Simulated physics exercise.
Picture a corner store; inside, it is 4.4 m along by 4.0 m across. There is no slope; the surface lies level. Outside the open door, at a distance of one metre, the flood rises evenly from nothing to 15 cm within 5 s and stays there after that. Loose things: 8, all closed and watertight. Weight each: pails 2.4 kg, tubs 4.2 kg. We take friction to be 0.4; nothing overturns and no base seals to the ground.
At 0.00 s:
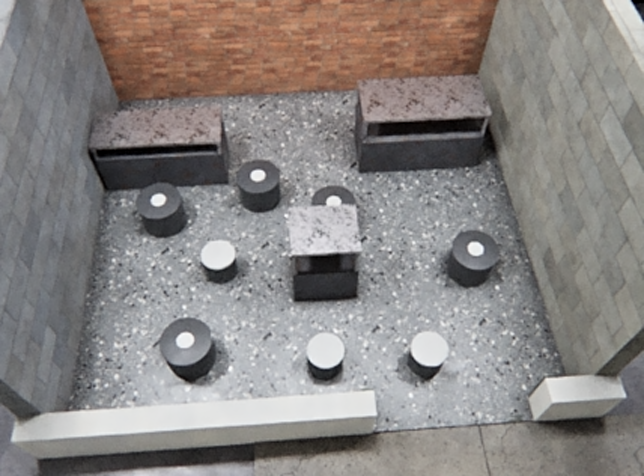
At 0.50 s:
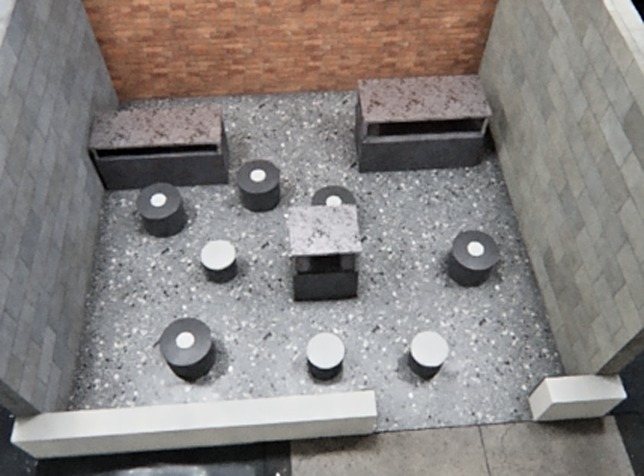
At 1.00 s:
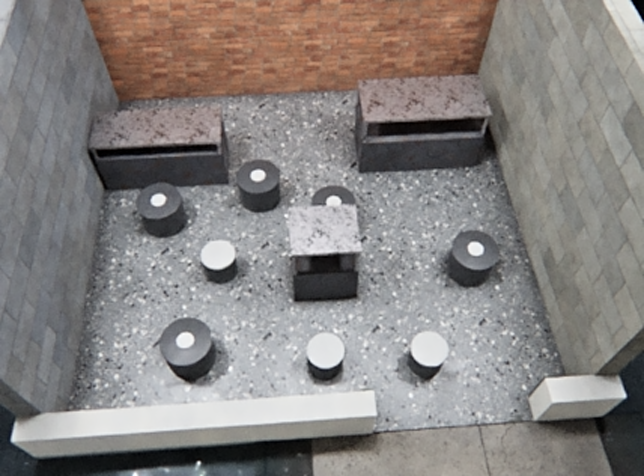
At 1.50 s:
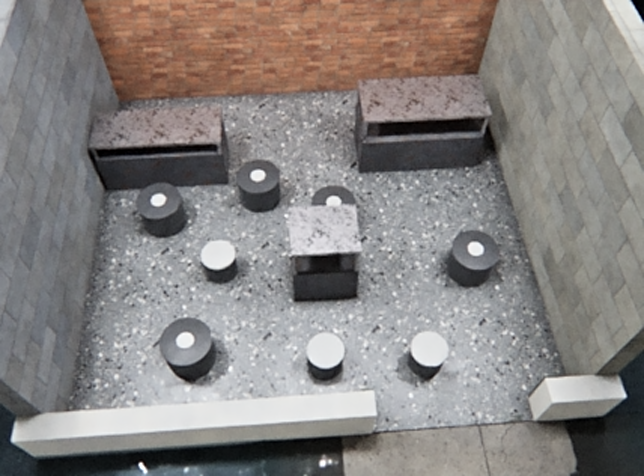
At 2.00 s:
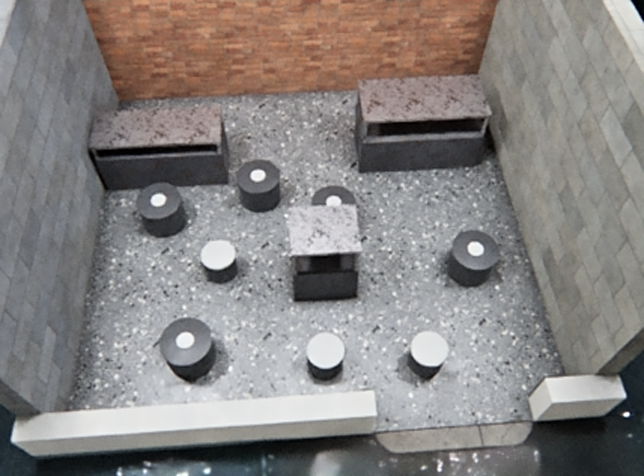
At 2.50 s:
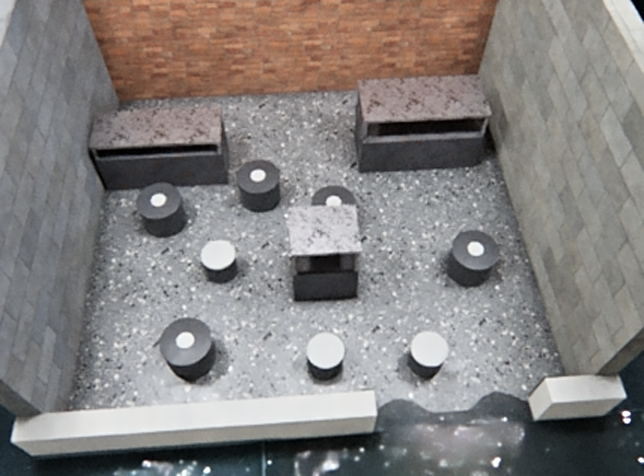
Dark water spreading from left to right over the pavement outside a walled, speckled-floor room, reaching the doorway while round stools stay still.
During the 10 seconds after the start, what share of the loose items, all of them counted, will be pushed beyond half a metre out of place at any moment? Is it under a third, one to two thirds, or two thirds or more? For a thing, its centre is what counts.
One to two thirds.
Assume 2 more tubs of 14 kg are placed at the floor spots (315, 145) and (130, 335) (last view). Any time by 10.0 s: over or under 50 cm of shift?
In turn: Short of it, under.
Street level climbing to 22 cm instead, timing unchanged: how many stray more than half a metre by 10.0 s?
Then 6 of them.
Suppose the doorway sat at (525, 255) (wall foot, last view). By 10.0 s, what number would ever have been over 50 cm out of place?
That would give 6.
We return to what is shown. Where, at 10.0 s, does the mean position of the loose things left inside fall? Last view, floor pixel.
They average out to somewhere around (249, 241).
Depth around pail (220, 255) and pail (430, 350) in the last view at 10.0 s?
2 and 3 cm.
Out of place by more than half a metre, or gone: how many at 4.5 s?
The number I get is 1.
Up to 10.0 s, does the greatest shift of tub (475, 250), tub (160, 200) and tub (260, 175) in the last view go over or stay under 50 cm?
Beyond, within, beyond.
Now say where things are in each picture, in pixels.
A pail at (326, 350) rests on the ground; a tub at (334, 203) rests on the ground; water covers 0.0 m2; 0 of 8 have shifted, in the first frame.
A pail at (326, 350), on the bottom; a tub at (334, 203) rests on the ground; 0.0 m2 under water; 0 of 8 have shifted, in the second frame.
A pail at (326, 350) rests on the ground; a tub at (334, 203) rests on the ground; 0.0 m2 under water; 0 of 8 have shifted, in the third frame.
A pail at (326, 350) rests on the ground; a tub at (334, 203) rests on the ground; 0.0 m2 under water; 0 of 8 have shifted, in the fourth frame.
A pail at (326, 350) rests on the ground; a tub at (334, 203) rests on the ground; 0.0 m2 under water; 0 of 8 have shifted, in the fifth frame.
A pail at (326, 350) rests on the ground; a tub at (334, 203) rests on the ground; water covers 0.0 m2; 0 of 8 have shifted, in the sixth frame.
After 3.5 s 0 of 8 are over 50 cm from their spots; 0 afloat.
After 4.5 s 1 of 8 are over 50 cm from their spots; 0 afloat.
After 7.0 s 2 of 8 are over 50 cm from their spots; 2 afloat.
After 10.0 s 4 of 8 are over 50 cm from their spots, and 4 have been at some point; 4 afloat.
